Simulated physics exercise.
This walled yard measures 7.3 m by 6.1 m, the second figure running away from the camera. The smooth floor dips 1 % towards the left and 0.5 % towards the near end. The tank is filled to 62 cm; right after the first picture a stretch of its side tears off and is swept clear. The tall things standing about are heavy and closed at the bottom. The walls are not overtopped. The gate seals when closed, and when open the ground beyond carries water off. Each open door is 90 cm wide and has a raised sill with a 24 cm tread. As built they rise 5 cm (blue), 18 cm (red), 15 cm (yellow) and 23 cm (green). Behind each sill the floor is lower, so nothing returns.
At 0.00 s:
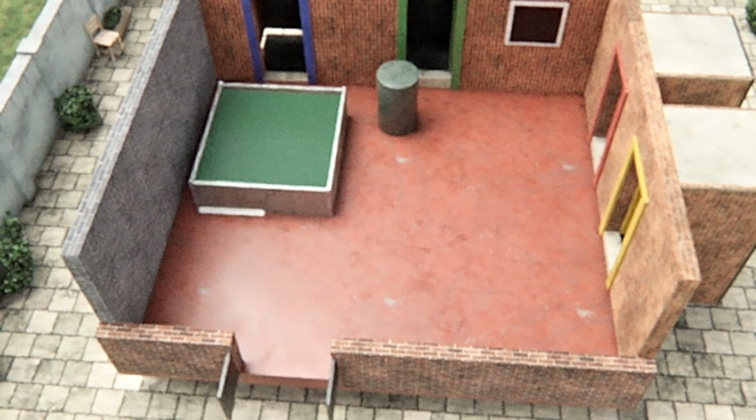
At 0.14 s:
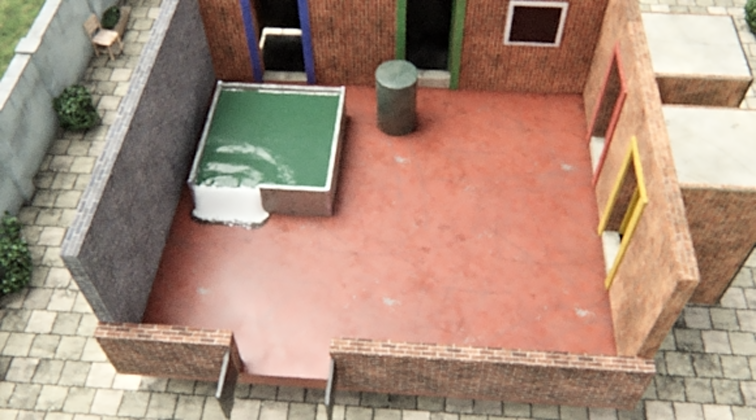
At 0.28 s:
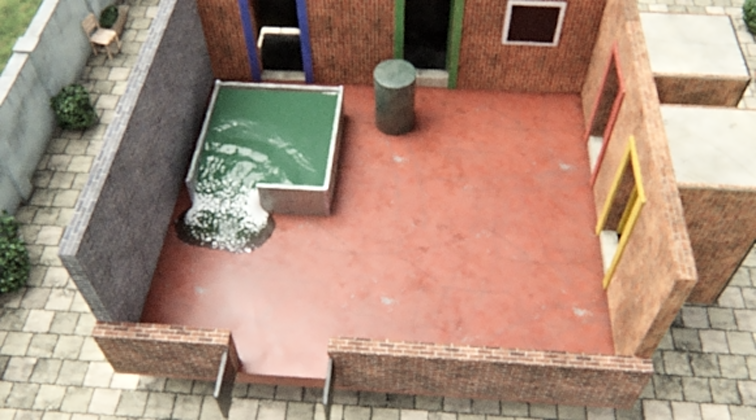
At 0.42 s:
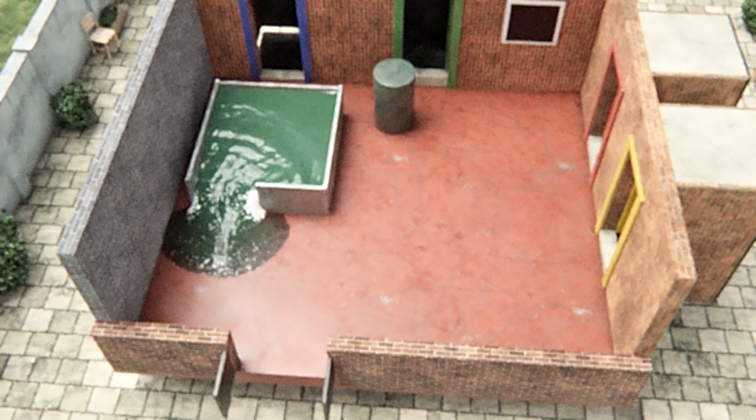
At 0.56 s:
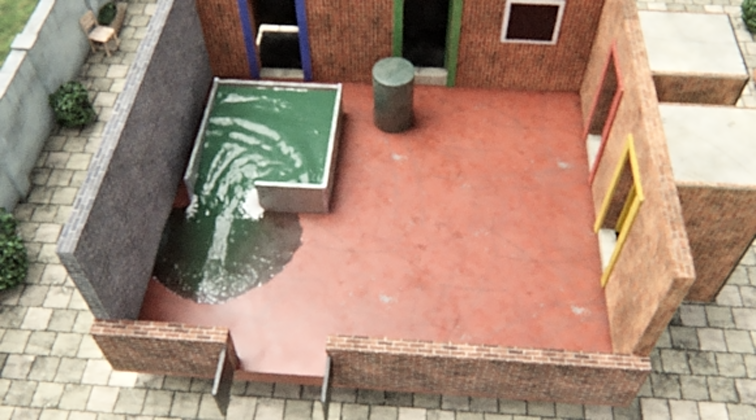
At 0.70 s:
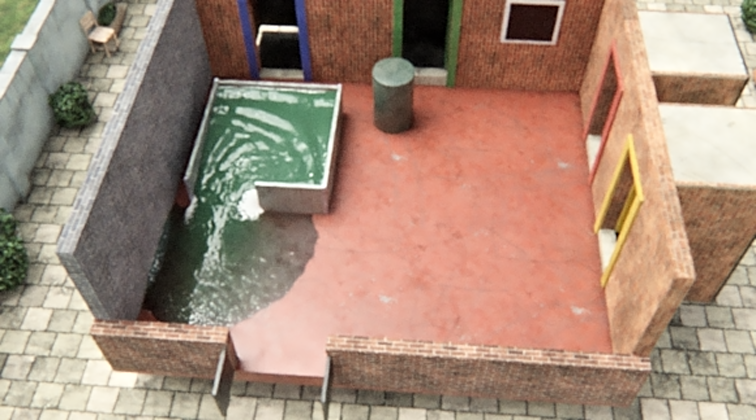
Green water pours from a broken tank and spreads across the red floor toward the viewer.
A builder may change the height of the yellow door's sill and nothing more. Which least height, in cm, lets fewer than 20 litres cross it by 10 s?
Close to 7 cm is just enough.
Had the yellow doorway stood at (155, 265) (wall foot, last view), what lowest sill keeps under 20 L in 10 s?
Roughly 23 cm.
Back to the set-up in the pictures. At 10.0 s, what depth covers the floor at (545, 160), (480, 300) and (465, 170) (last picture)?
About 4, 7 and 4 cm.
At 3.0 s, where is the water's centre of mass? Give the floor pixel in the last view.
At about (251, 221).
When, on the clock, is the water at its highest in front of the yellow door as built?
Near 5.0 s.
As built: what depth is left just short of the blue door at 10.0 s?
About 2.5 cm.
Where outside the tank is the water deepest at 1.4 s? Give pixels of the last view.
Near (144, 339).
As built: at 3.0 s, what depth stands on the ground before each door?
In cm: Blue 0, red 0, yellow 0, green 0.
After 1.4 s water covers 20 % of the floor, deepest (55 cm) near (144, 339); it has not reached the yellow door.
After 3.0 s water covers 25 % of the floor, deepest (39 cm) near (141, 349); it has not reached the yellow door.
After 10.0 s water covers 90 % of the floor, deepest (12 cm) near (129, 349); 7 cm at the yellow door, 0 litres in over its 15 cm sill.
At the yellow door as built, the water arrived by 4.6 s and peaked near 12 cm at 5.0 s.
Run again over the same 10 s with other heights there, 27 litres in over 6.5 cm, 12 litres over 8 cm. The limit of 20 litres is kept from about 7 cm up.
